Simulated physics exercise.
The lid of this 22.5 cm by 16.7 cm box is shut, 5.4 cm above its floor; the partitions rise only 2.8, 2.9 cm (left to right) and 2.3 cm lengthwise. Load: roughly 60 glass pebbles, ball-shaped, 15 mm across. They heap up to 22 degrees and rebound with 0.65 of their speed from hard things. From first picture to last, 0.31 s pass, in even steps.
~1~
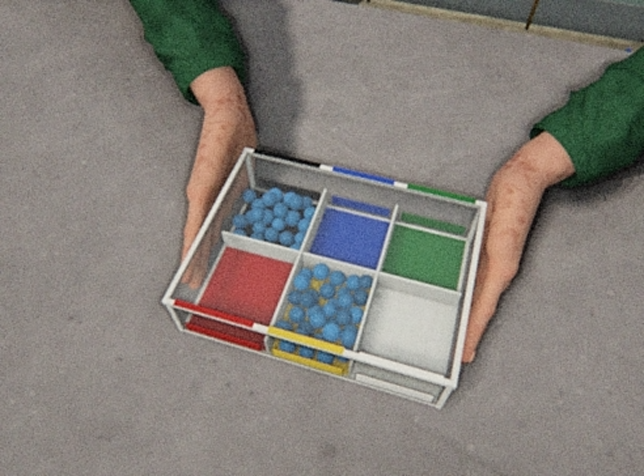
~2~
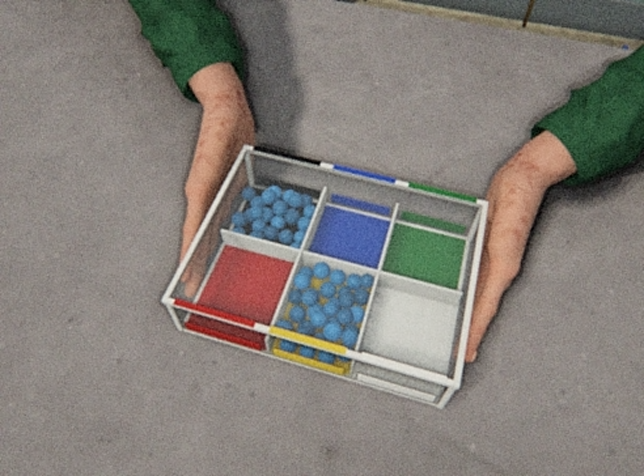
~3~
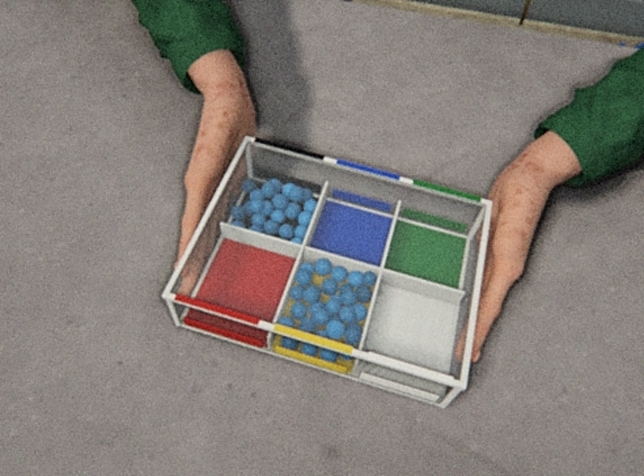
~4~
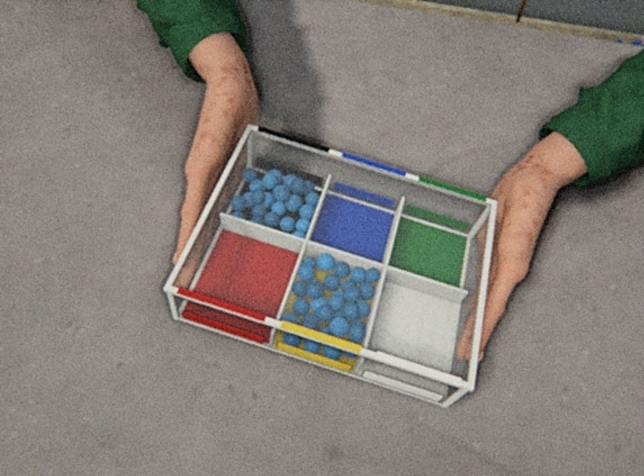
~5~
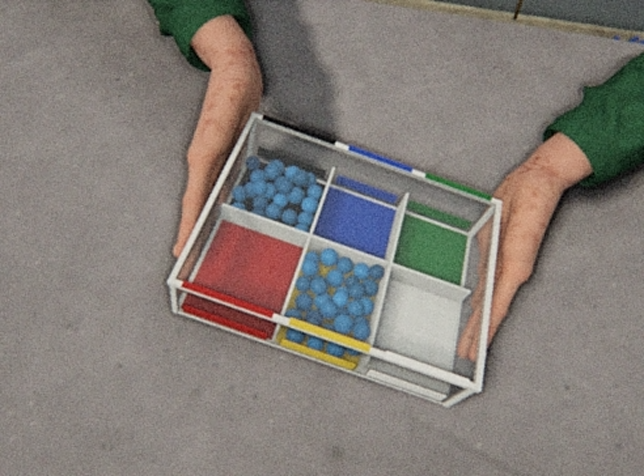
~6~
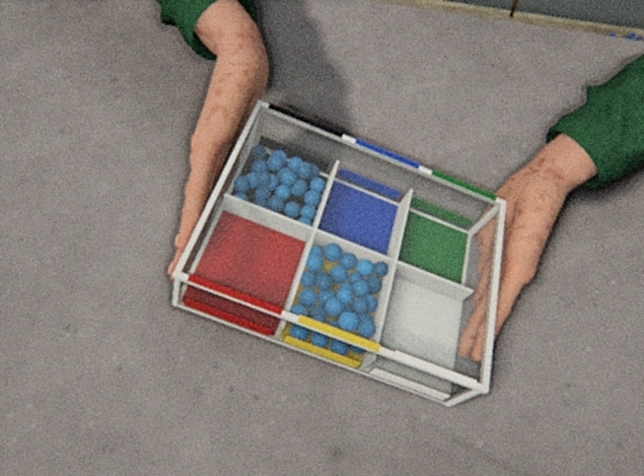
Clear divided box of blue balls slowly tilting down toward its right front corner, held at both sides by two green-sleeved hands.
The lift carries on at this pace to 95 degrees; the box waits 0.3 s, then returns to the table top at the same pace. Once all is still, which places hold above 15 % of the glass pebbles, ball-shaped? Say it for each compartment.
Red compartment: Below; blue compartment: Below; green compartment: Above; yellow compartment: Below; white compartment: Above; black compartment: Below.
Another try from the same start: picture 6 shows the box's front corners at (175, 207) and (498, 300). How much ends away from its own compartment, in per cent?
It would be near 65 per cent.
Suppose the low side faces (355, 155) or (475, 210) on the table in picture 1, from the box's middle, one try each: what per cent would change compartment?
About 60 and 90 per cent.
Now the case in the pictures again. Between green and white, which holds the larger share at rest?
It is the white one.
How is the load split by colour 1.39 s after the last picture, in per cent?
Red 0; blue 15; green 10; yellow 30; white 30; black 15.
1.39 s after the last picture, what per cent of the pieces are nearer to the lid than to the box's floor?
Roughly 70 per cent.
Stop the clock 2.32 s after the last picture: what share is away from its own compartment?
Some 100 per cent.
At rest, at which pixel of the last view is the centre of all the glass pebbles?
Around (420, 297).
Then, 1.39 s after the last picture, tilt 95 degrees; blue 15 %, green 10 %, yellow 30 %, white 30 %, black 15 %.
Then, 2.32 s after the last picture, tilt 47 degrees; blue 5 %, green 40 %, white 55 %.
Then, 3.25 s after the last picture, tilt 0 degrees; blue 5 %, green 40 %, white 55 %.
In the end, red 0 %, blue 5 %, green 40 %, yellow 0 %, white 55 %, black 0 %.
